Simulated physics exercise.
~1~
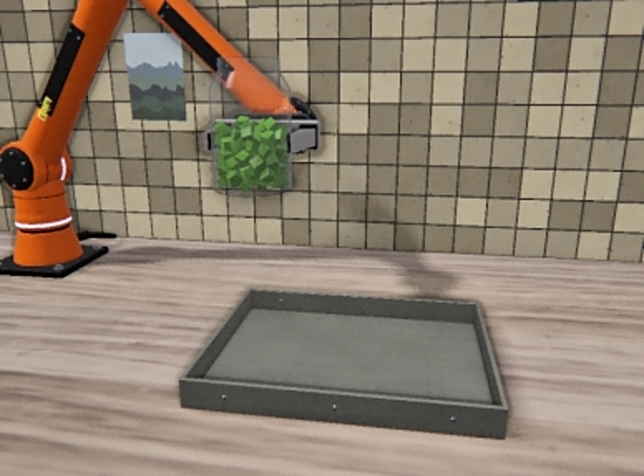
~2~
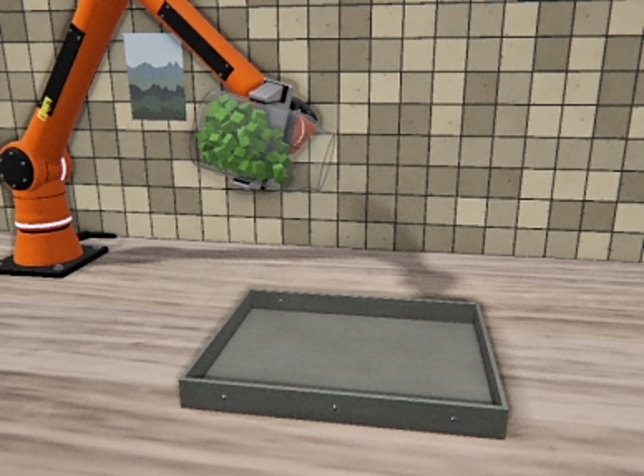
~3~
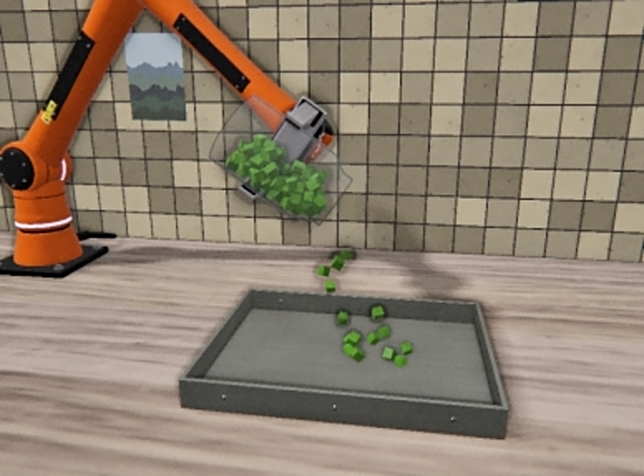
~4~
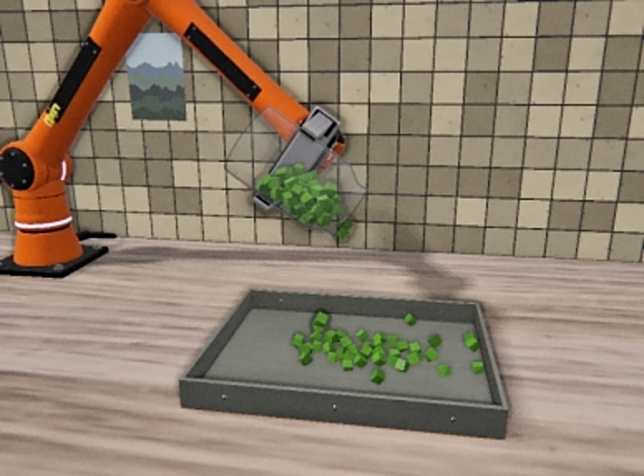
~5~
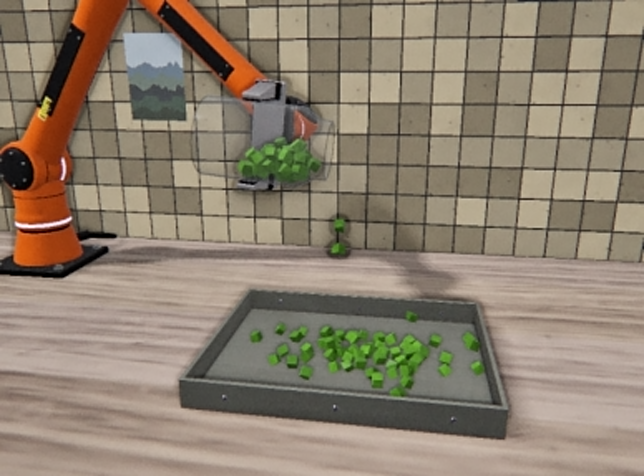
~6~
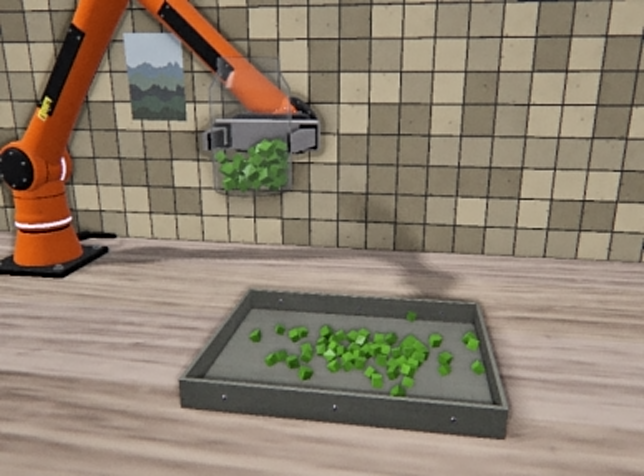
An orange robot arm tipped a clear container of small green cubes over a gray tray, scattering many of them across it, then swung the container back upright, ending with roughly half the cubes in the tray and the rest still inside.
